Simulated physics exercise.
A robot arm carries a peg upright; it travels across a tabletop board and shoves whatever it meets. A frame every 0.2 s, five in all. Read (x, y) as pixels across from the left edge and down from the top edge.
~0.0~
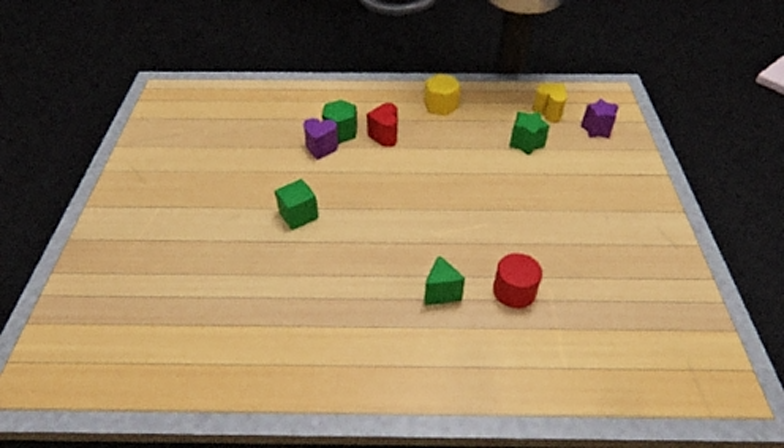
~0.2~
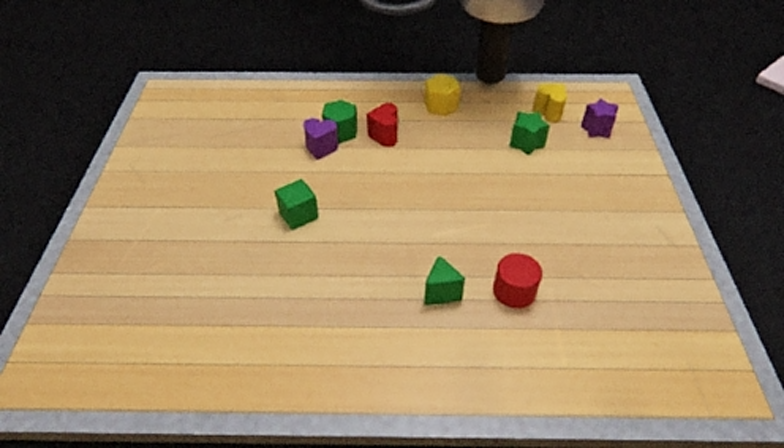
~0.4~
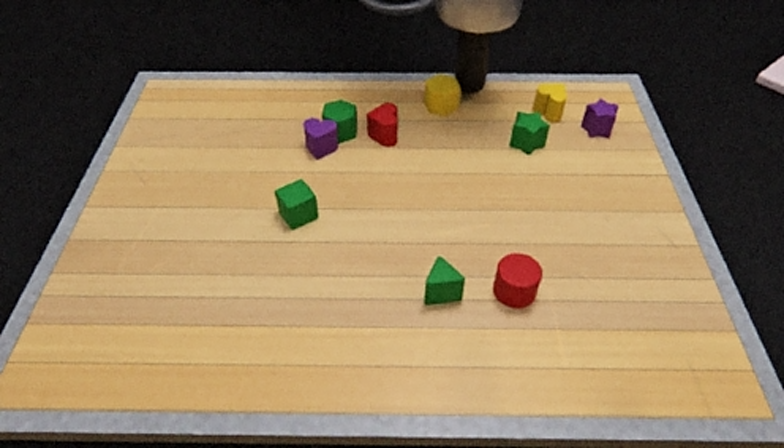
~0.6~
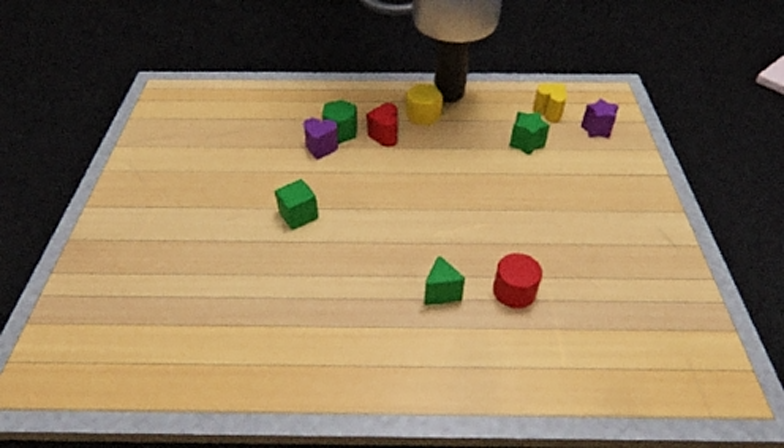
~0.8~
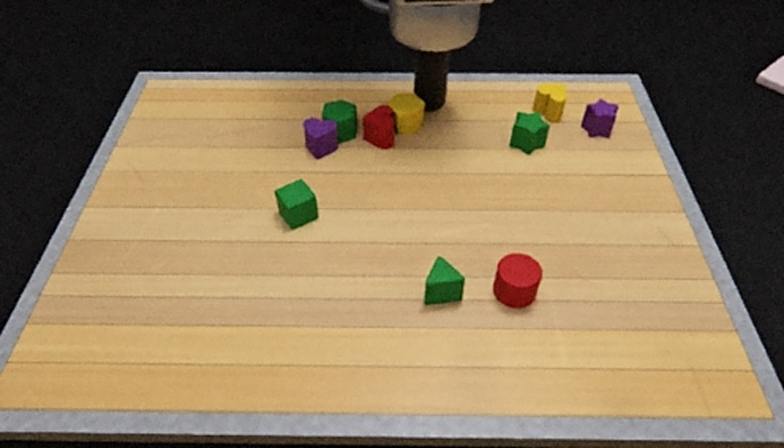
A robot arm's dark peg pushes the yellow hexagonal block left against the red heart-shaped block.
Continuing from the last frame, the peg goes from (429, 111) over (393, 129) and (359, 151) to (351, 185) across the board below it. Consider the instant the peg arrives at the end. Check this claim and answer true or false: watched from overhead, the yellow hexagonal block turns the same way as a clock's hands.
The statement is true.
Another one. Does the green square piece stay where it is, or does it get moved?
It gets displaced.
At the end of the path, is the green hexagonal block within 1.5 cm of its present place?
I believe so.
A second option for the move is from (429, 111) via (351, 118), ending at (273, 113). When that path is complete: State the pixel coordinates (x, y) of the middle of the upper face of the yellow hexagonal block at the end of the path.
Its top middle is near (362, 117).
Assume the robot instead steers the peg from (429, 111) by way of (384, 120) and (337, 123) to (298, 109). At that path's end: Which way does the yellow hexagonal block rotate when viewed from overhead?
From above, it turns counterclockwise.
The first path, step by step. One third of the way, peg (393, 121); red heart-shaped block (350, 137), turned 50° anticlockwise; yellow hexagonal block (367, 121).
Two thirds of the way, peg (358, 143); purple heart-shaped block (303, 129), turned 40° clockwise; green hexagonal block (332, 109), turned 25° clockwise; red heart-shaped block (319, 165), turned 70° anticlockwise; yellow hexagonal block (330, 145).
At the end, peg (350, 176); green square piece (283, 202); purple heart-shaped block (303, 129), turned 40° clockwise; green hexagonal block (332, 109), turned 25° clockwise; red heart-shaped block (304, 181), turned 80° anticlockwise; yellow hexagonal block (311, 159), turned 20° clockwise.
